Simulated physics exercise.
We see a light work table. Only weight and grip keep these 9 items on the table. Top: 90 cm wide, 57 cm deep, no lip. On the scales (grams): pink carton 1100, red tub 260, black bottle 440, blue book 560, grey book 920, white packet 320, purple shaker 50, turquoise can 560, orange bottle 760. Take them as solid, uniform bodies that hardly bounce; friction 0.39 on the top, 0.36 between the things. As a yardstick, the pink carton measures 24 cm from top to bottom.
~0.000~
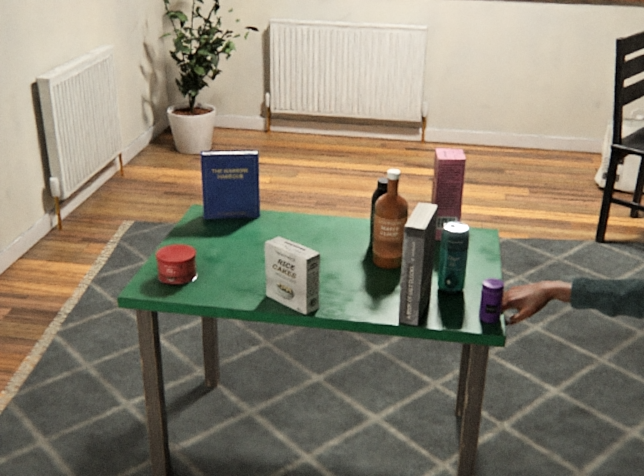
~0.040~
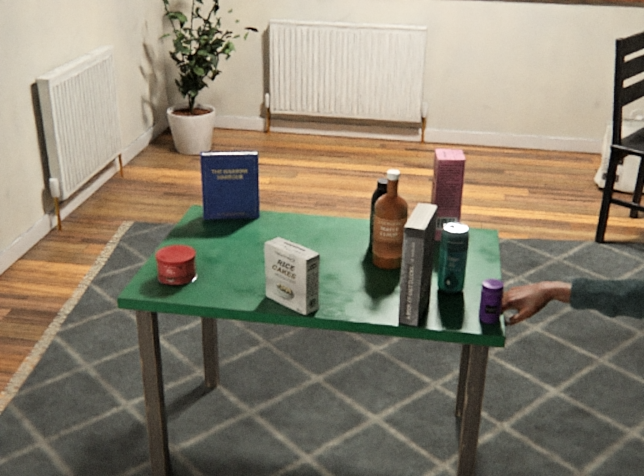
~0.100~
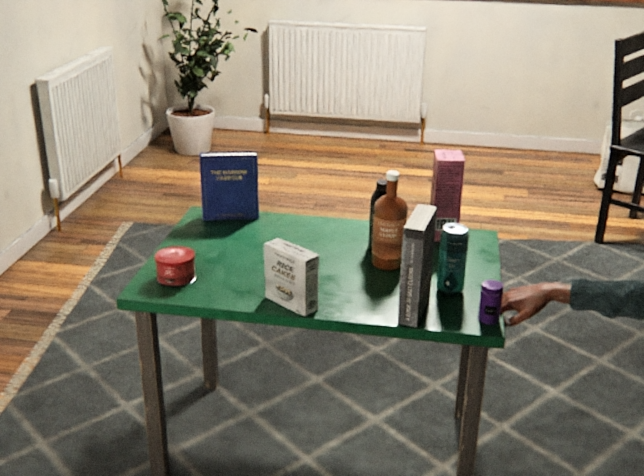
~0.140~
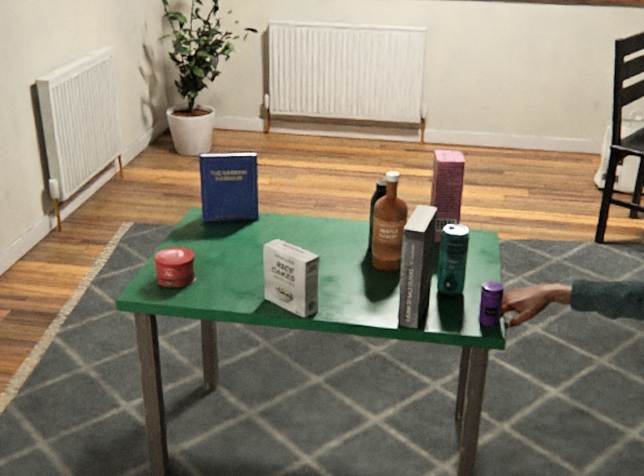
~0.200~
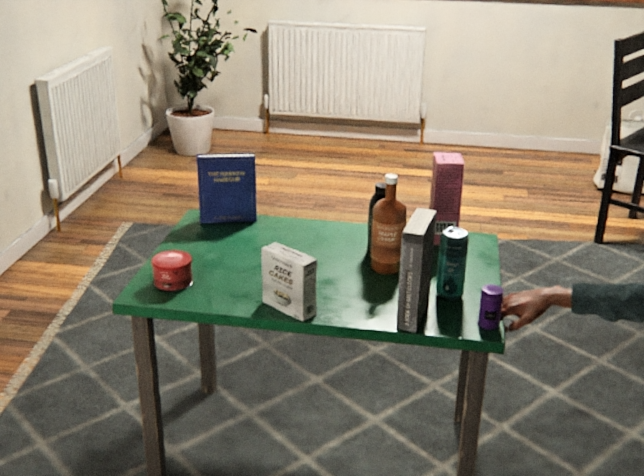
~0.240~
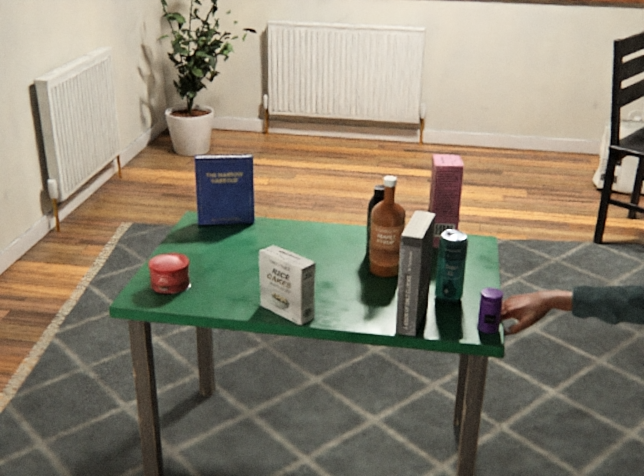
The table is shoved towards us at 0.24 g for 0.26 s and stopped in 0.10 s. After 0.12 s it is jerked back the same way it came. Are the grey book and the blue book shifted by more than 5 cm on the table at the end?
The grey book holds its spot; the blue book gets shifted.
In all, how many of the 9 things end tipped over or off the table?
That comes to 3.
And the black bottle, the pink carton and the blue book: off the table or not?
The black bottle ends on the table; the pink carton finishes off the table; the blue book ends off the table.
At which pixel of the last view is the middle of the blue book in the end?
At about (240, 309).
After 0.84 s, table along by 1 cm; blue book now off the table; grey book slid 2 cm near (416, 271); red tub slid 2 cm.
After 1.14 s, pink carton now off the table; white packet on its side; black bottle leaning 4°.
After 1.34 s, white packet on its side; black bottle leaning 3°.
At rest (2.2 s), off the table, pink carton and blue book; tipped over on the table, white packet; the other 6 in place, give or take 5 cm. In the last view, grey book near (416, 265), blue book near (240, 309).
